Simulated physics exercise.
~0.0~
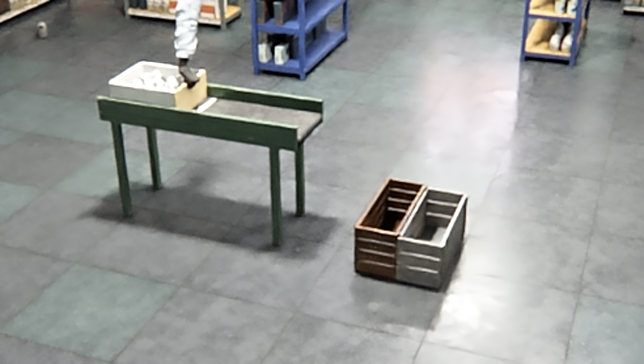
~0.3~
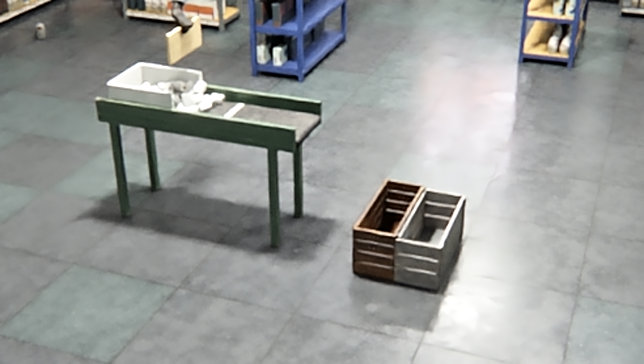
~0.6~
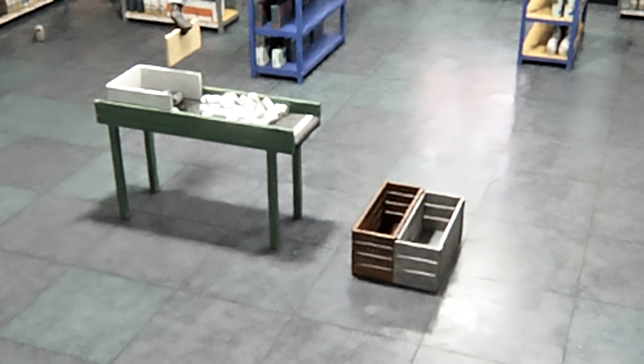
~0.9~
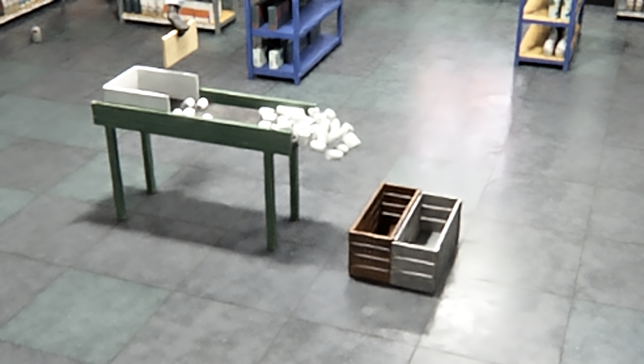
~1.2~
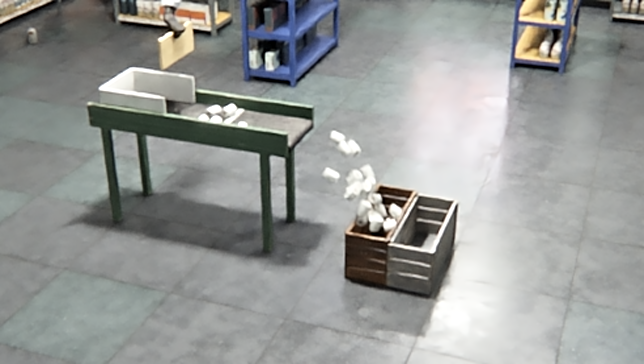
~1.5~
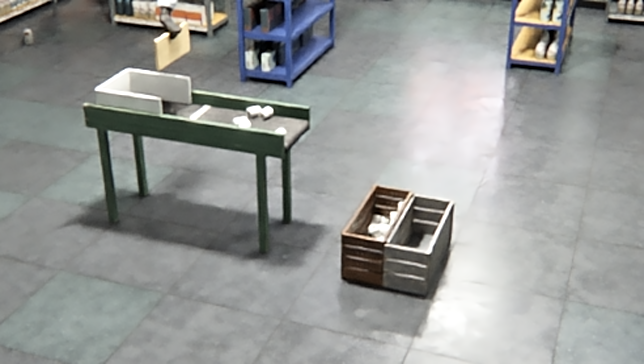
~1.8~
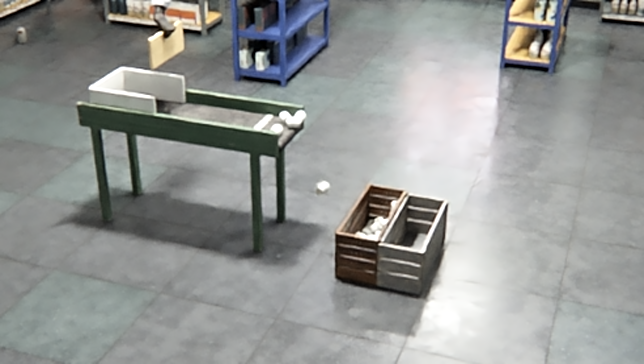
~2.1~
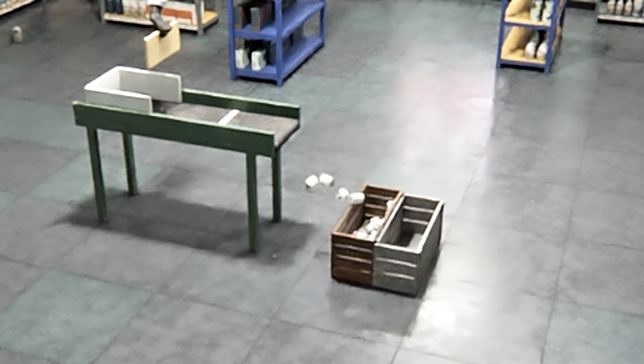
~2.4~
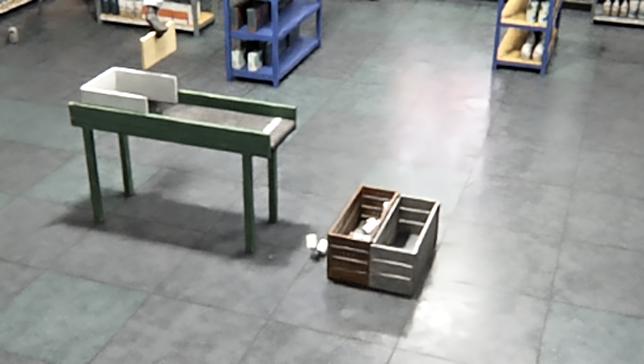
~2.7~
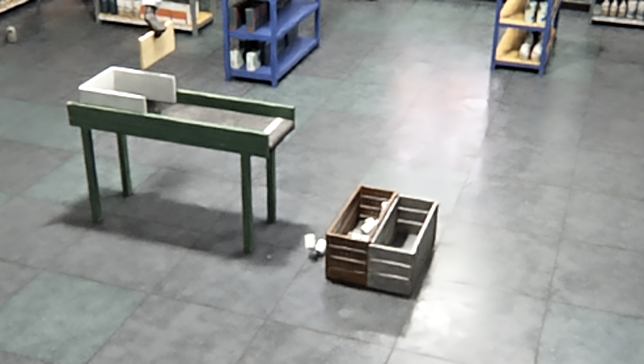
On a tiled floor near some shelves, a gripper lifted a panel from a white pen on a green table, and white rolls rode the belt rightward and tumbled off, mostly into the brown wooden bin, while a few ended up on the floor beside it.
